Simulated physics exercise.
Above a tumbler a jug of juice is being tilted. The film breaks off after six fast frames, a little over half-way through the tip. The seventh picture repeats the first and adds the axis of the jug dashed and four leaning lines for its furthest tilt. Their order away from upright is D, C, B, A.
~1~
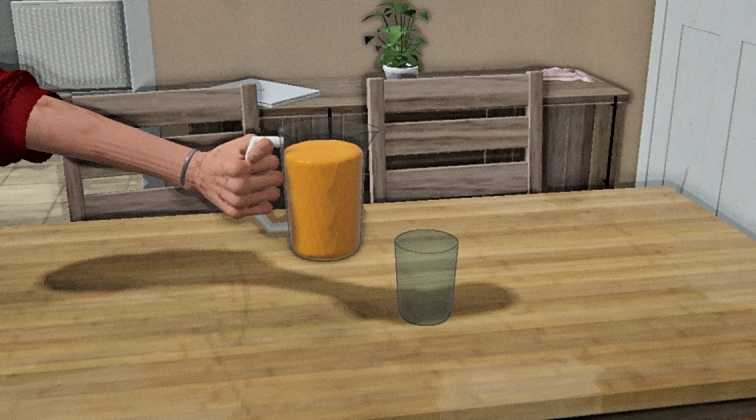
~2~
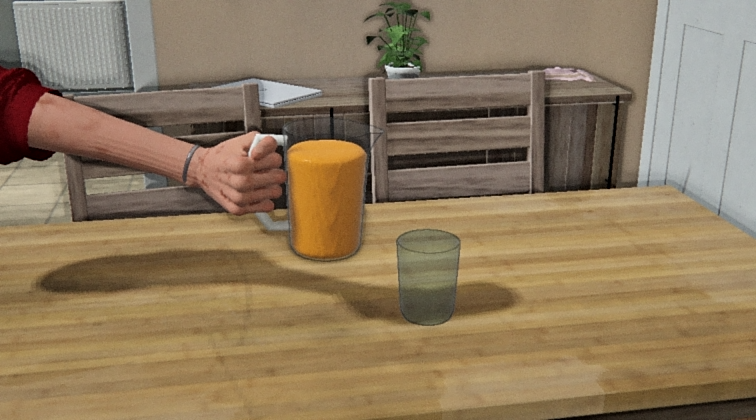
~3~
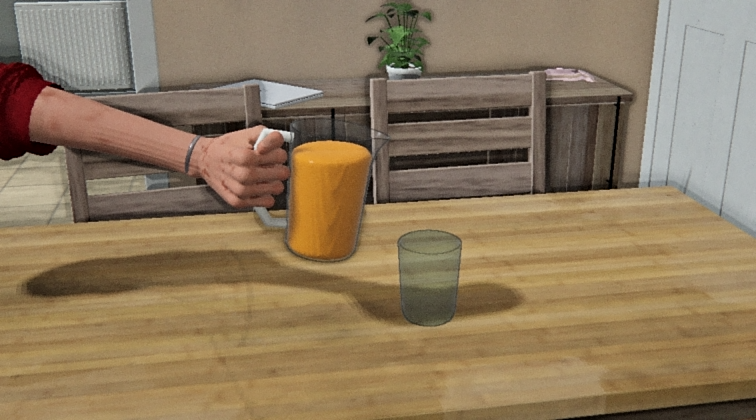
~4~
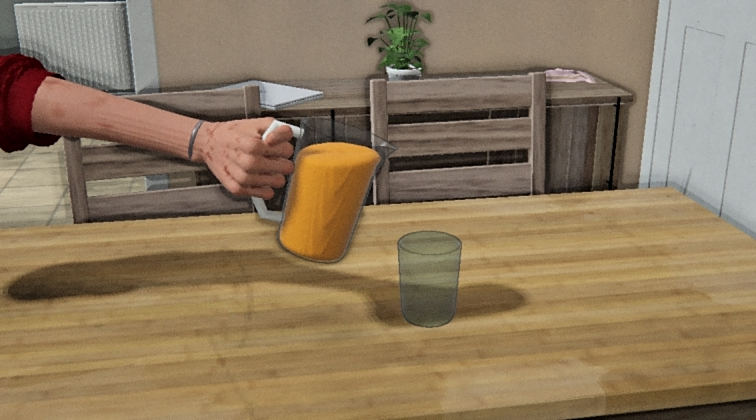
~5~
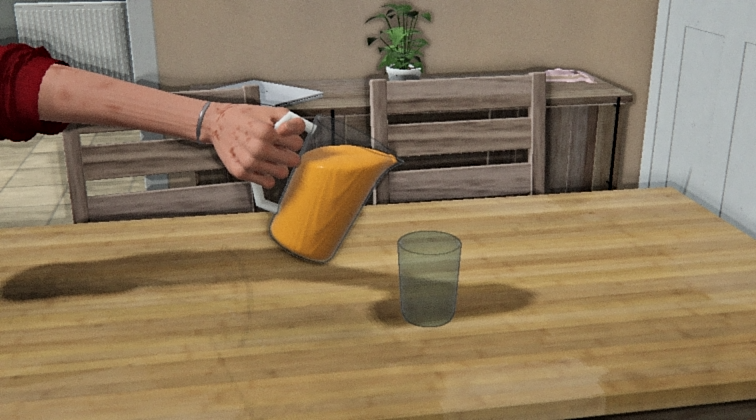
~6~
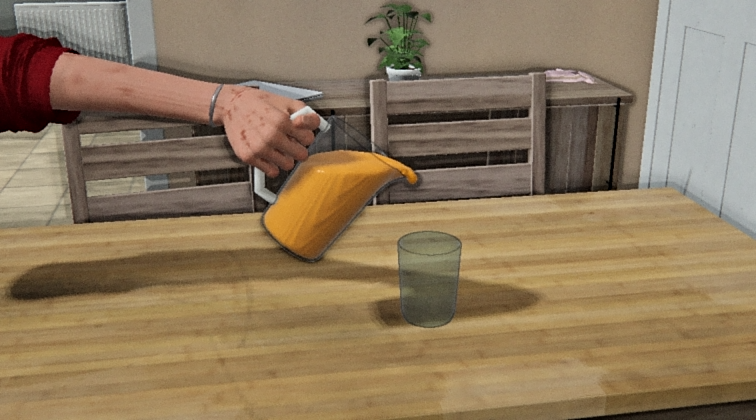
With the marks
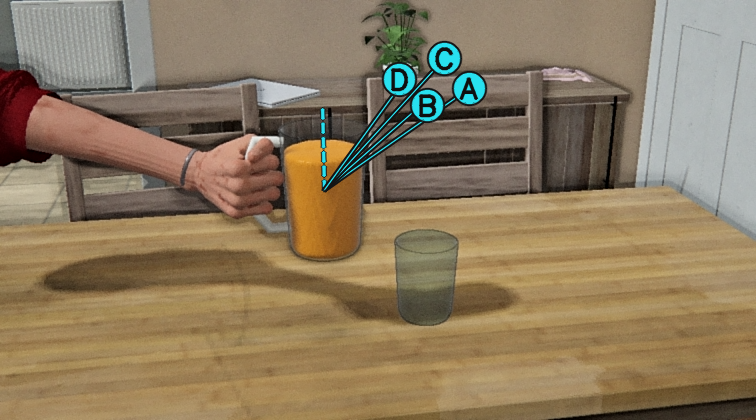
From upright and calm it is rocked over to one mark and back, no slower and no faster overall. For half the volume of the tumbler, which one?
I would pick line A.
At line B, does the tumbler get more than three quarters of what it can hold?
No, less.
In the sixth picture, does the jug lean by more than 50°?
No, it does not.
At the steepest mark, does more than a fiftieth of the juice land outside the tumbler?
No.
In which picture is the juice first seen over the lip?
Picture 6.
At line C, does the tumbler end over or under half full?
Under half.
On the marked copy, A at (455, 98); B at (411, 113); C at (433, 70); D at (392, 96).
If A is chosen, the tumbler ends with about 52 % of what it can hold.
If B is chosen, the tumbler ends with about 37 % of what it can hold.
If C is chosen, the tumbler ends with about 25 % of what it can hold.
If D is chosen, the tumbler ends with about 14 % of what it can hold.
